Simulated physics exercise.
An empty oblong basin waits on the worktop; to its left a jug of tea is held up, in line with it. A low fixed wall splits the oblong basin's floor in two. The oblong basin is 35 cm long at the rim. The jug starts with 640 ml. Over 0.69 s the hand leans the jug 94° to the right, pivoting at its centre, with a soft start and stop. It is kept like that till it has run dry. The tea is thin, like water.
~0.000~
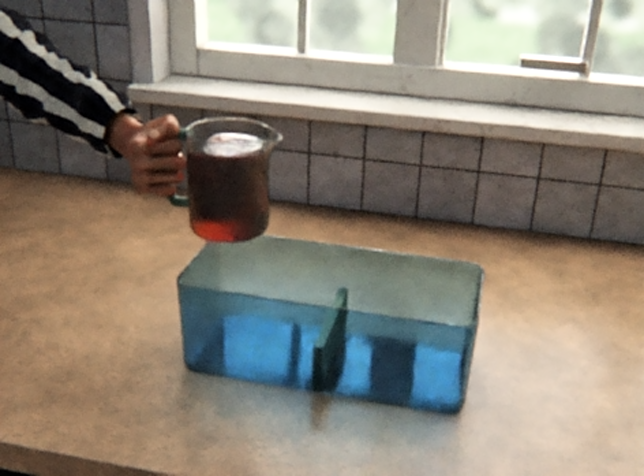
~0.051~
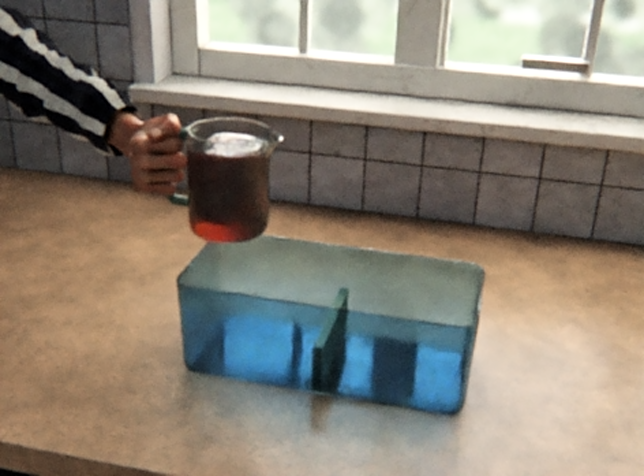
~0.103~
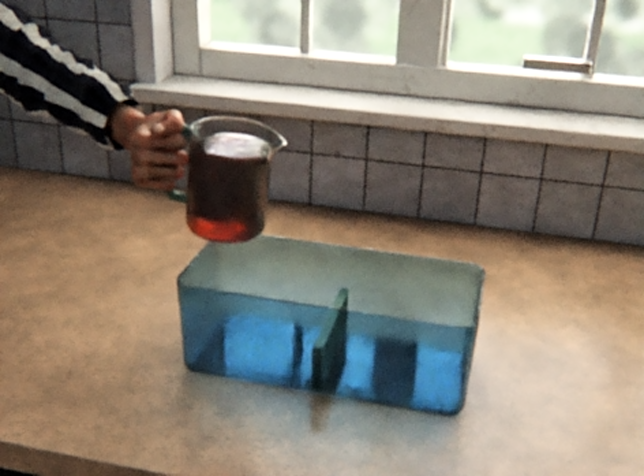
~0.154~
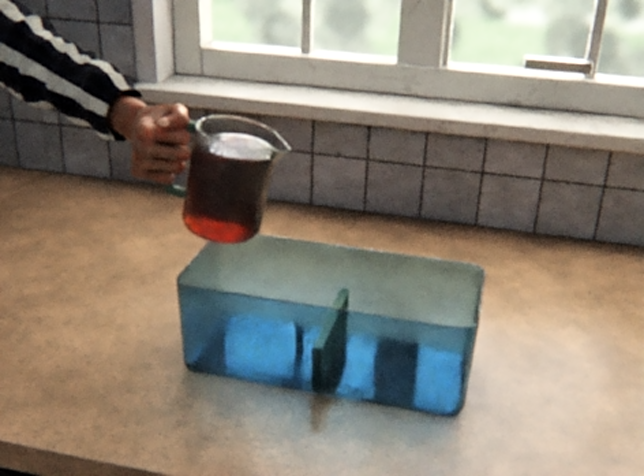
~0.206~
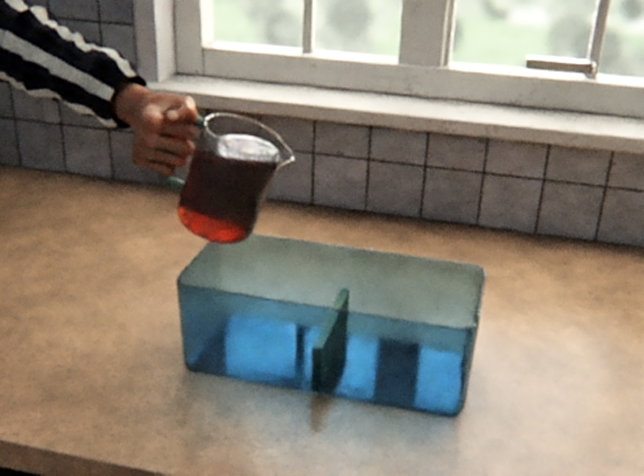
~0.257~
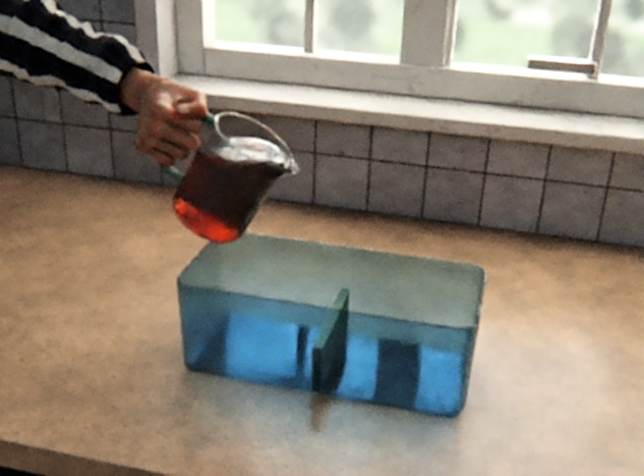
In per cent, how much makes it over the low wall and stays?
The far part has some 53 per cent.
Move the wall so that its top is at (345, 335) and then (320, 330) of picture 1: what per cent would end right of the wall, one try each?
First 20, then 85 per cent.
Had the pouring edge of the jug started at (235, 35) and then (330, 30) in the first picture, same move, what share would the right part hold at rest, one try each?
First 5, then 90 per cent.
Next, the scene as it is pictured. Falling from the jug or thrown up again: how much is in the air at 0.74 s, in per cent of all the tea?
Near 14 in a hundred.
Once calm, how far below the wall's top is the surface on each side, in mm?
Left about 48 mm, right about 46 mm.
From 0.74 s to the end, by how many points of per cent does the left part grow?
About 26 per cent.
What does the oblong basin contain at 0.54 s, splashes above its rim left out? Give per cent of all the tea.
About 12 per cent.
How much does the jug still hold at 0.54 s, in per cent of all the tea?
Near 72 in a hundred.
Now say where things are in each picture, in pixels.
The first picture shows tilt 0°; pouring edge (281, 138); surface from (193, 141) to (269, 149); the oblong basin's rim runs from (197, 256) to (481, 296); the wall's top is at (332, 316).
The second picture shows tilt 1°; pouring edge (282, 139); surface from (194, 140) to (269, 150).
The third picture shows tilt 5°; pouring edge (285, 143); surface from (197, 140) to (271, 151).
The fourth picture shows tilt 11°; pouring edge (290, 150); surface from (199, 142) to (276, 153).
The fifth picture shows tilt 19°; pouring edge (294, 159); surface from (200, 152) to (283, 155).
The sixth picture shows tilt 29°; pouring edge (298, 171); surface from (195, 163) to (293, 161).
By 0.54 s the tilt is 83° and 72 per cent is still to pour, 3 is left of the wall and 9 right of it.
By 0.74 s the tilt is 94° and 32 per cent is still to pour, 20 is left of the wall and 33 right of it.
By 0.96 s the tilt is 94° and 12 per cent is still to pour, 30 is left of the wall and 52 right of it.
By 1.19 s the tilt is 94° and 5 per cent is still to pour, 40 is left of the wall and 53 right of it.
At rest 45 per cent lies left of the wall, 53 right of it and 1 outside.
